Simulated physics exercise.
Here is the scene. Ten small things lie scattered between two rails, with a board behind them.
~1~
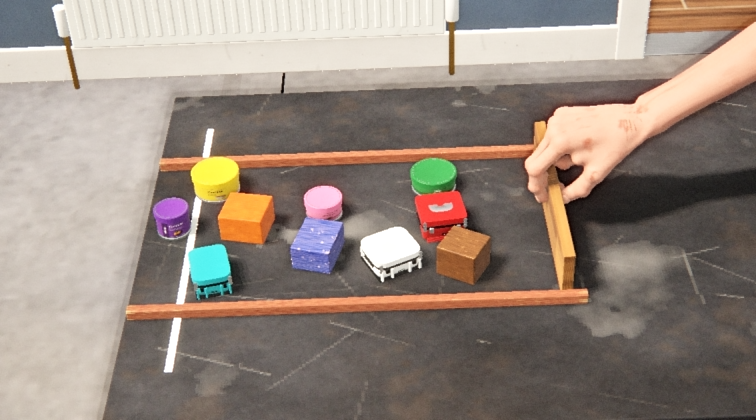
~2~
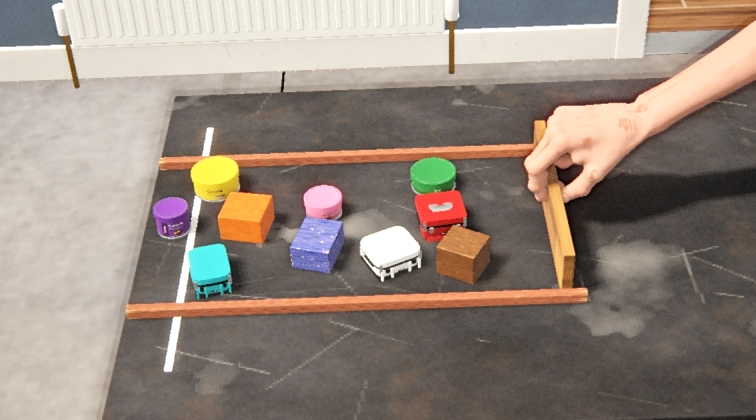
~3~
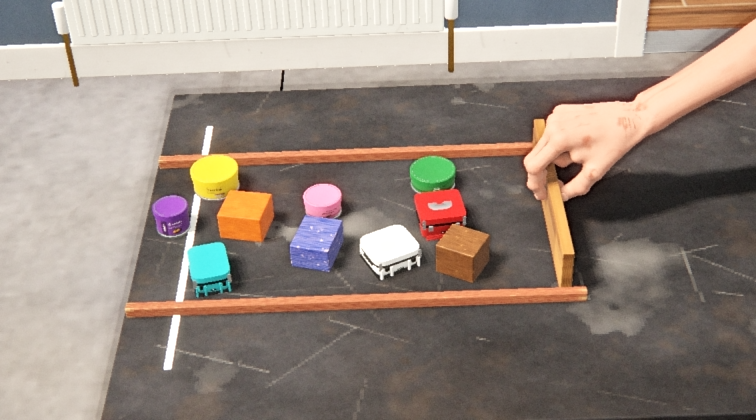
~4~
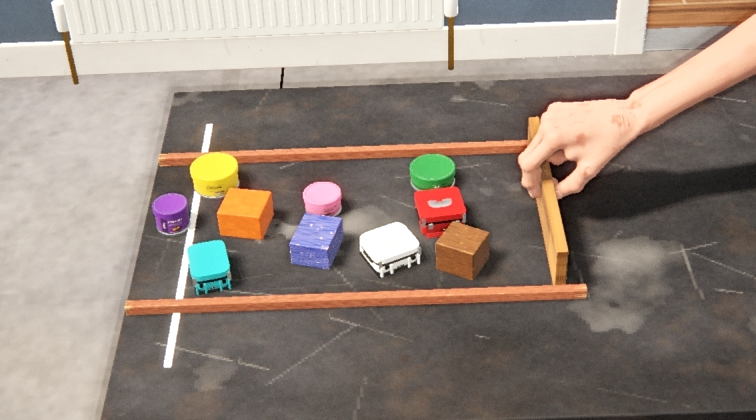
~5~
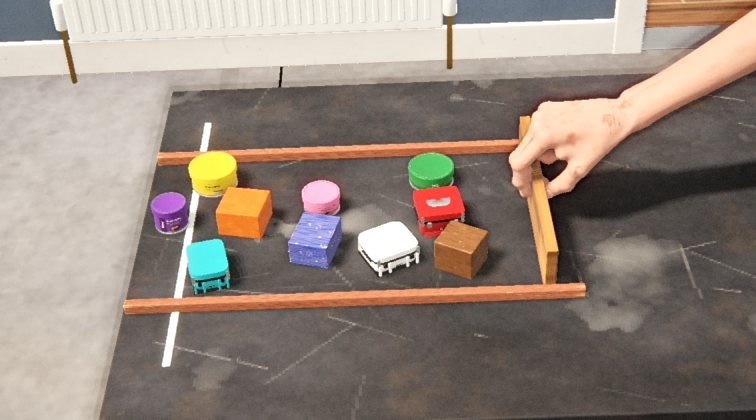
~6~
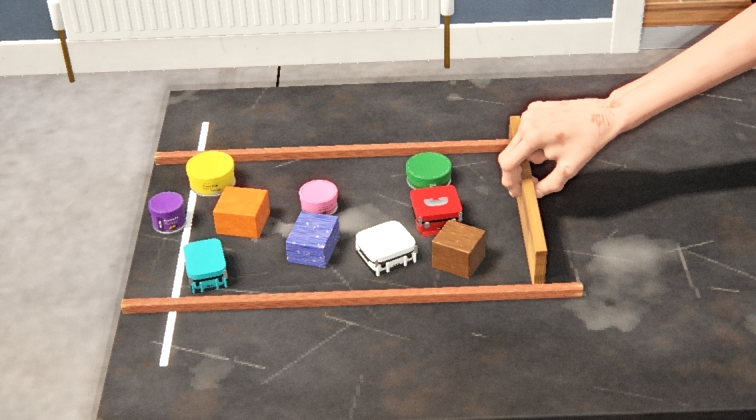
A hand sliding a wooden board slightly left between two rails, behind scattered colourful pots, blocks and cases that stay in place.
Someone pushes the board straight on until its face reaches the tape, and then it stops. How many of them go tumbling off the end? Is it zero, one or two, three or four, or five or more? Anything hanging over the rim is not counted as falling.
Mind you, the pieces that take the plunge come to five or more.
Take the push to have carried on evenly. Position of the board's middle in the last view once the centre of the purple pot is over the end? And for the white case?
The purple pot gives roughly (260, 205), the white case roughly (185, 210).
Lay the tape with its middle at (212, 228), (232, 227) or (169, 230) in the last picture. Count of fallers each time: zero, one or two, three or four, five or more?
Going through the three places in order, the answers are one to two; just one or two; five or over.
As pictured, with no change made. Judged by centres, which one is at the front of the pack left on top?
The one you want is the white case.
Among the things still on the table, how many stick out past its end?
Overhanging ones - 1.
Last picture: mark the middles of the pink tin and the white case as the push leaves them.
They finish at roughly (173, 196) and (132, 254) respectively.
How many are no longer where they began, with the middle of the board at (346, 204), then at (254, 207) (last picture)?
That gives 7 for the first and 10 for the second.
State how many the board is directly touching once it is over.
The count comes out at 4.
Soon after, none off yet; purple pot at rest near (168, 213); yellow pot at rest near (211, 175); turquoise case at rest near (205, 266).
Then, none off yet; purple pot tipped well over near (121, 214); yellow pot moved about its own width near (177, 168); turquoise case moved about its own width near (154, 277).
At rest, the number that fall off is five or more; fallen, blue block, orange block, turquoise case, yellow pot and purple pot.
